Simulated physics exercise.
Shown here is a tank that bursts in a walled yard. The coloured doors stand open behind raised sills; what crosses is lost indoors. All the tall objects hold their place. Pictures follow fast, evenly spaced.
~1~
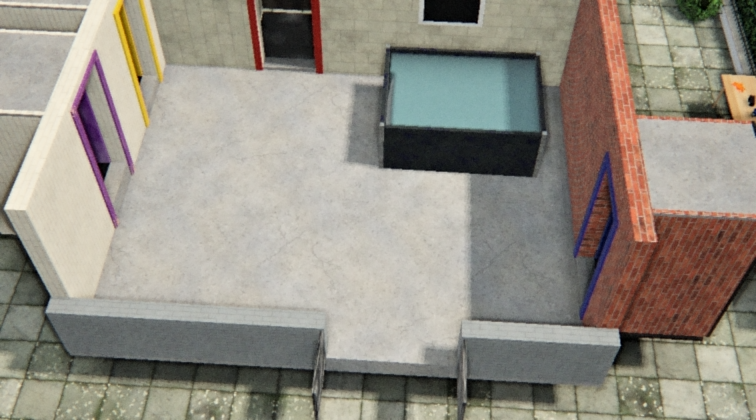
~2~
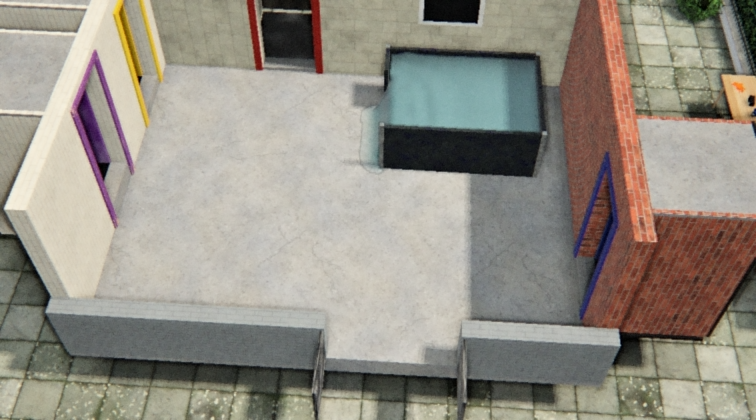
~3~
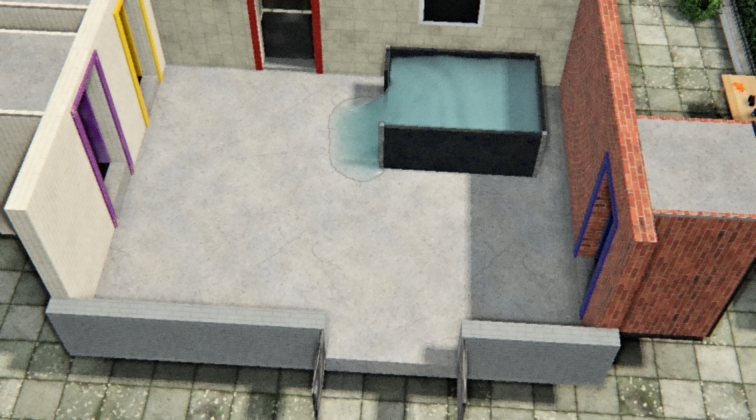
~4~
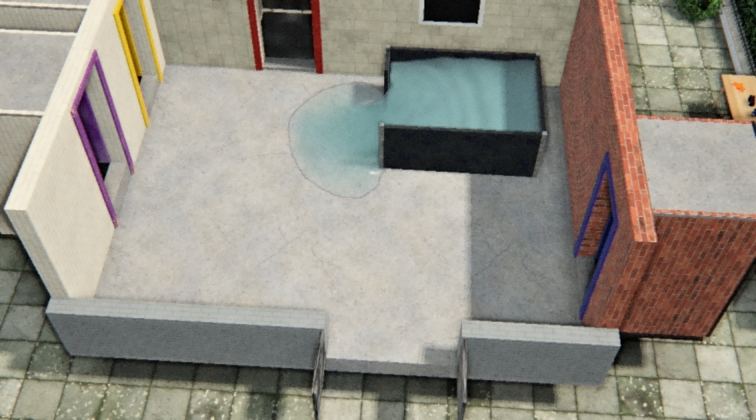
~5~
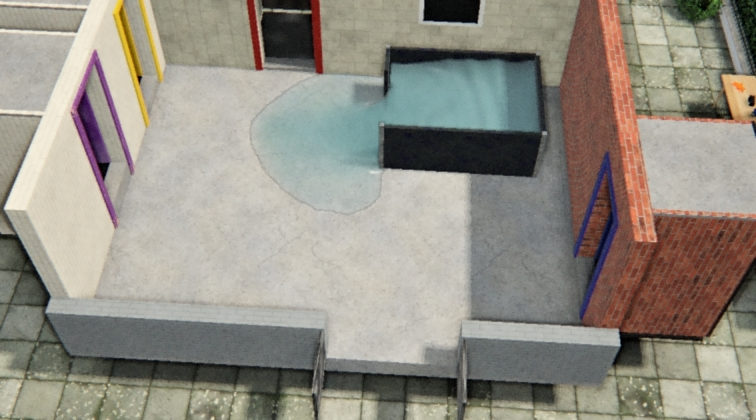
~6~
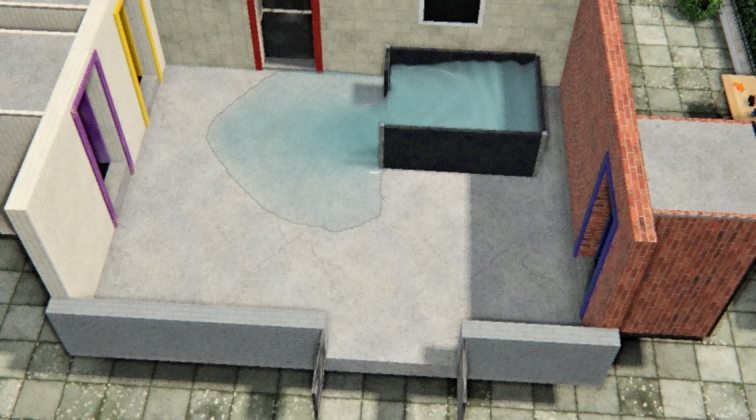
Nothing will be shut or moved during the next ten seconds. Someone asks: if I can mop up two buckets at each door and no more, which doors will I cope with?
In the end blue door: Too much gets in there; red door: Too much gets in there; yellow door: Too much gets in there; purple door: Not too much gets in there.
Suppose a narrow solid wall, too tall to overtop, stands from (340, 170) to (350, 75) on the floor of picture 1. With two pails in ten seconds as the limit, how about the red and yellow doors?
Briefly: Red door stays shy of it; yellow door stays shy of it.
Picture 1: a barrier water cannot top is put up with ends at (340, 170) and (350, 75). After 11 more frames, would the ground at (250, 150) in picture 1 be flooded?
Parched.
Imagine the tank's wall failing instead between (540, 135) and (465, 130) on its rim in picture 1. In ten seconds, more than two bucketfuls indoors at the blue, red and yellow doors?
Result - blue door: Beyond the limit; red door: Within bounds; yellow door: Within bounds.
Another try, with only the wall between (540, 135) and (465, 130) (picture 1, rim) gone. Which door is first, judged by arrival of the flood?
You want the blue-painted one.
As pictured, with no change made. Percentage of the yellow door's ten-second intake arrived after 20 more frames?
About 95 %.
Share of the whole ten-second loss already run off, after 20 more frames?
It would be around 30 %.
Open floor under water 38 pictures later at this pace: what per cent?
That works out at 95 %.
A moment on, water covers 45 % of the floor; the blue door not reached, the red door under two buckets in, the yellow door under two buckets in, the purple door wet at the sill, nothing in.
Next, water covers 55 % of the floor; the blue door not reached, the red door under two buckets in, the yellow door over two buckets in, the purple door wet at the sill, nothing in.
Then, water covers 55 % of the floor; the blue door not reached, the red door over two buckets in, the yellow door far over two buckets in, the purple door wet at the sill, nothing in.
Later, water covers 95 % of the floor; the blue door wet at the sill, nothing in, the red door over two buckets in, the yellow door far over two buckets in, the purple door wet at the sill, nothing in.
In the end, water covers 100 % of the floor; the blue door far over two buckets in, the red door far over two buckets in, the yellow door far over two buckets in, the purple door wet at the sill, nothing in.
